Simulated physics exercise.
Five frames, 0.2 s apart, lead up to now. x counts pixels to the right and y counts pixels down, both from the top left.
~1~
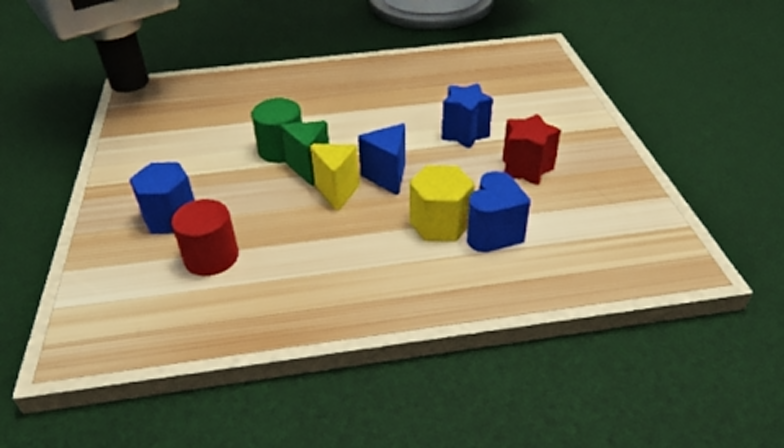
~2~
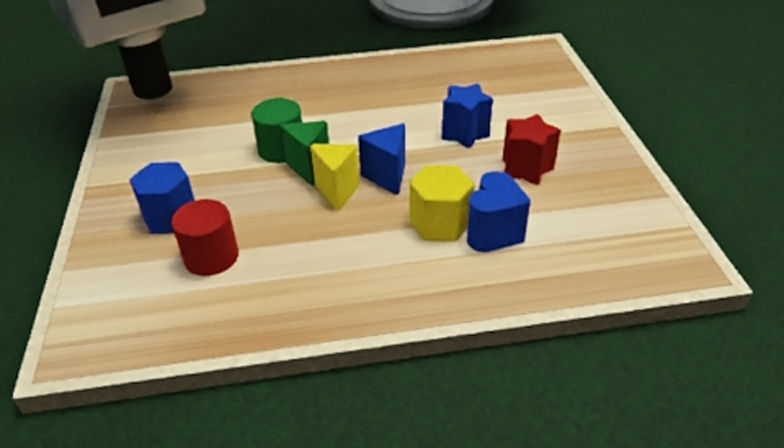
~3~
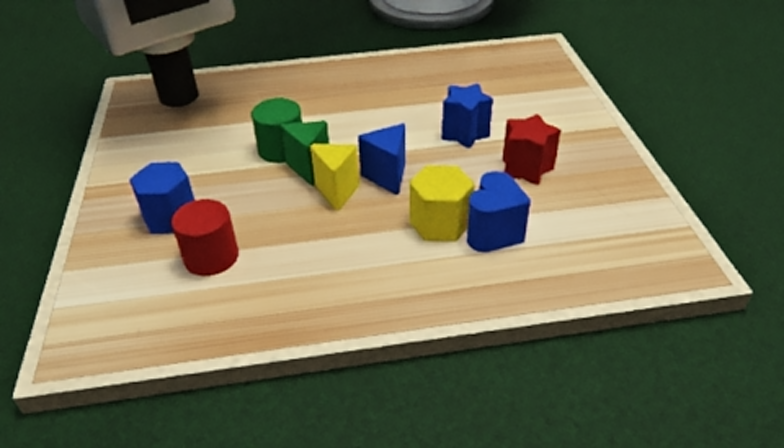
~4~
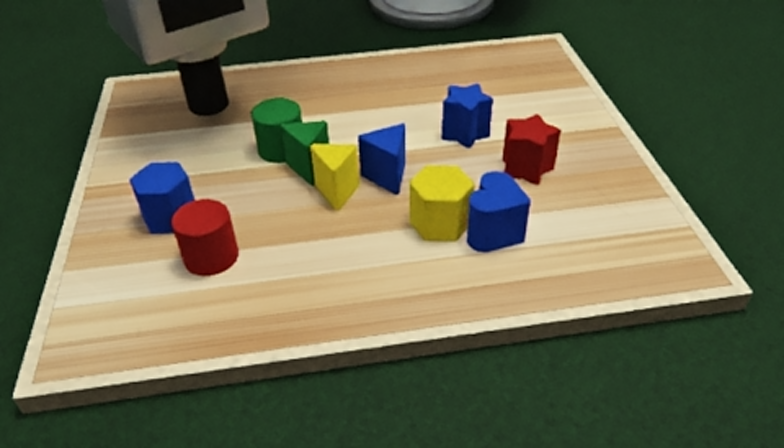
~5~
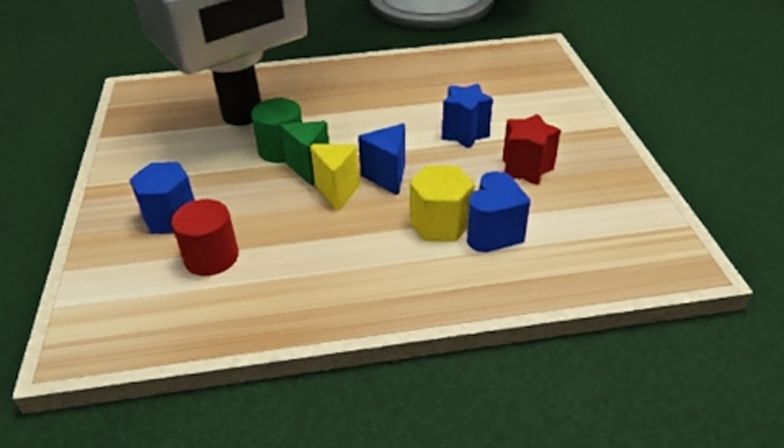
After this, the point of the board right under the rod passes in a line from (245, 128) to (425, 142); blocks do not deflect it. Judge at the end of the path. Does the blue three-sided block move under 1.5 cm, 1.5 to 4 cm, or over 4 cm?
Goes under 1.5 cm.
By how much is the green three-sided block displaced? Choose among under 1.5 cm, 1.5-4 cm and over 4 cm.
Medium: 1.5 to 4 cm.
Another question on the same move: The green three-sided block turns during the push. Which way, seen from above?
Viewed from above, counterclockwise.
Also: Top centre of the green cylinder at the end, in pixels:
My best guess is (299, 120).
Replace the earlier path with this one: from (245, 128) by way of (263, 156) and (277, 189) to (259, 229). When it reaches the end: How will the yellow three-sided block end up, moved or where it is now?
Displaced.
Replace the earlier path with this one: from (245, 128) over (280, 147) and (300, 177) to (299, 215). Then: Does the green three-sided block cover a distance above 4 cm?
I believe so.
The first path, step by step. One third of the way, rod (304, 119); green cylinder (296, 119); green three-sided block (304, 143), turned 30° anticlockwise; yellow three-sided block (344, 156).
Two thirds of the way, rod (364, 124); green cylinder (299, 120); green three-sided block (304, 145), turned 25° anticlockwise; yellow three-sided block (344, 156).
At the end, rod (425, 129); green cylinder (299, 120); green three-sided block (304, 145), turned 25° anticlockwise; yellow three-sided block (344, 156); blue three-sided block still.
